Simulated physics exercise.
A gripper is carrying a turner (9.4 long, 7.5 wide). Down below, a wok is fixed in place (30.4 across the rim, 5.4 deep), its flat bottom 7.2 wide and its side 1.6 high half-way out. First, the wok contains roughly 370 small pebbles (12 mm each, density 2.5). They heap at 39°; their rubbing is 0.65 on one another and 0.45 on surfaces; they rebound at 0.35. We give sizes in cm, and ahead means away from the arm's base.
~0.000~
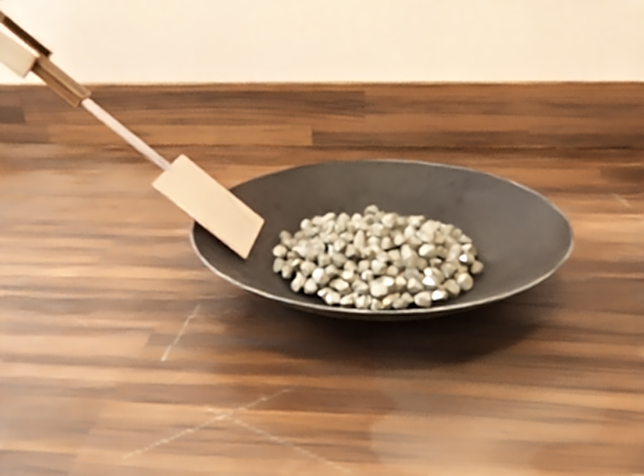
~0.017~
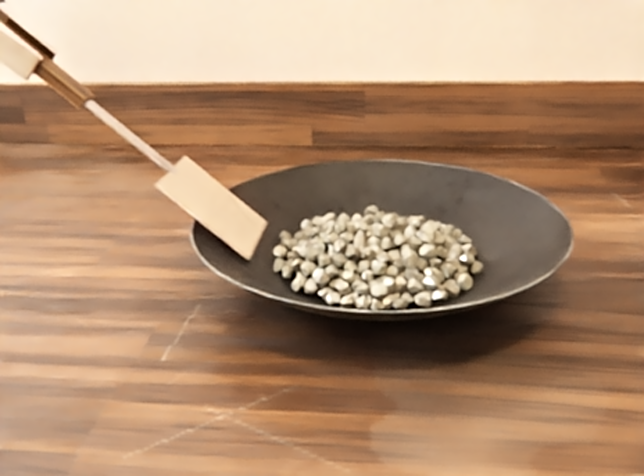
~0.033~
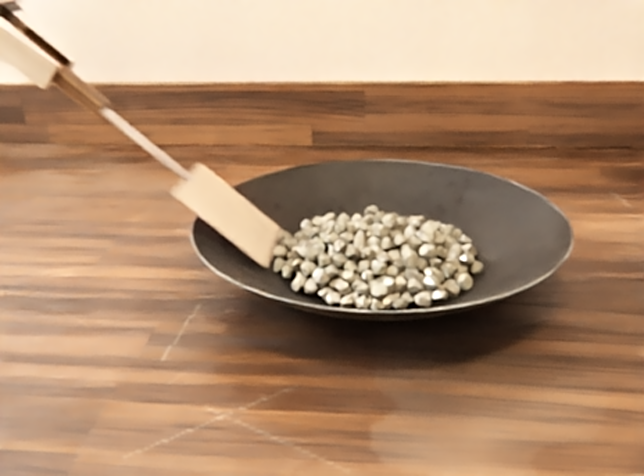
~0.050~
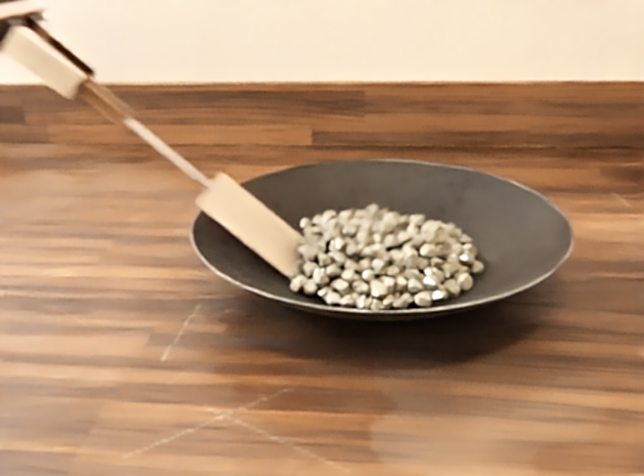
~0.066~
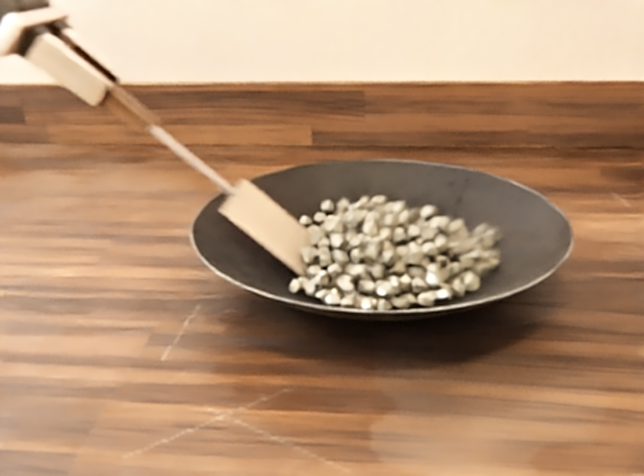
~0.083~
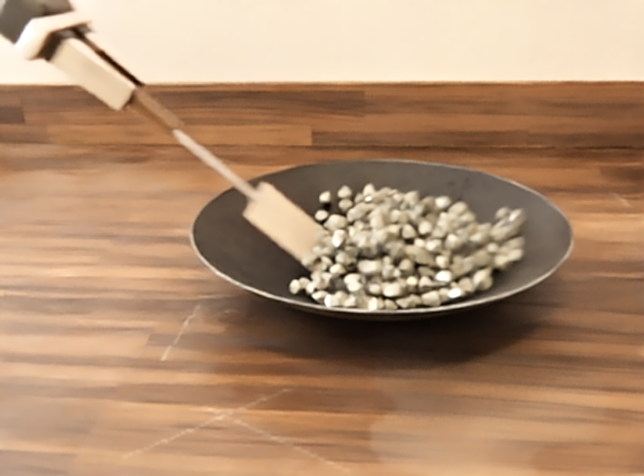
A robotic gripper holding a pale turner lowers it into a dark wok and pushes a heap of small pebbles to the right.
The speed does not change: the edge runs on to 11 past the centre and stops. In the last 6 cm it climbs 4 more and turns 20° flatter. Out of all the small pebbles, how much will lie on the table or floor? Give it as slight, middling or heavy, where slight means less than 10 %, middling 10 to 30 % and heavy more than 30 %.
Heavy.
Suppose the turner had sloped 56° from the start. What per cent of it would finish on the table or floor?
I'd expect near 45 percent then.
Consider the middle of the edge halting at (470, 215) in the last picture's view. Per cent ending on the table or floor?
20 %.
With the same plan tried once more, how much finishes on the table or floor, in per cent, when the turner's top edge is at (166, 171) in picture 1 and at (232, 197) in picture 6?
I'd put it at roughly 35 per cent.
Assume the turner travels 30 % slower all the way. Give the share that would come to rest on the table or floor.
Near 30 %.
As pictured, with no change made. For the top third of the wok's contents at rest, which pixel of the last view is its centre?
(471, 244).
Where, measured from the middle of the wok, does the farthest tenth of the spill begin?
50 centimetres, give or take.
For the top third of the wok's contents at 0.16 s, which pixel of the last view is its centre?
Roughly pixel (497, 224).
After 0.12 s, sloping 42°, highest piece 9 above the table; 364 in the wok, 2 on the blade or in flight.
After 0.16 s, sloping 37°, highest piece 10 above the table; 357 in the wok, 9 on the blade or in flight.
After 0.38 s, sloping 22°, highest piece 16 above the table; 213 in the wok, 100 on the table or floor, 53 on the blade or in flight.
After 1.43 s, sloping 22°, highest piece 6 above the table; 213 in the wok, 153 on the table or floor.
In the end, 213 in the wok, 153 on the table or floor. That is 42 % on the table or floor.
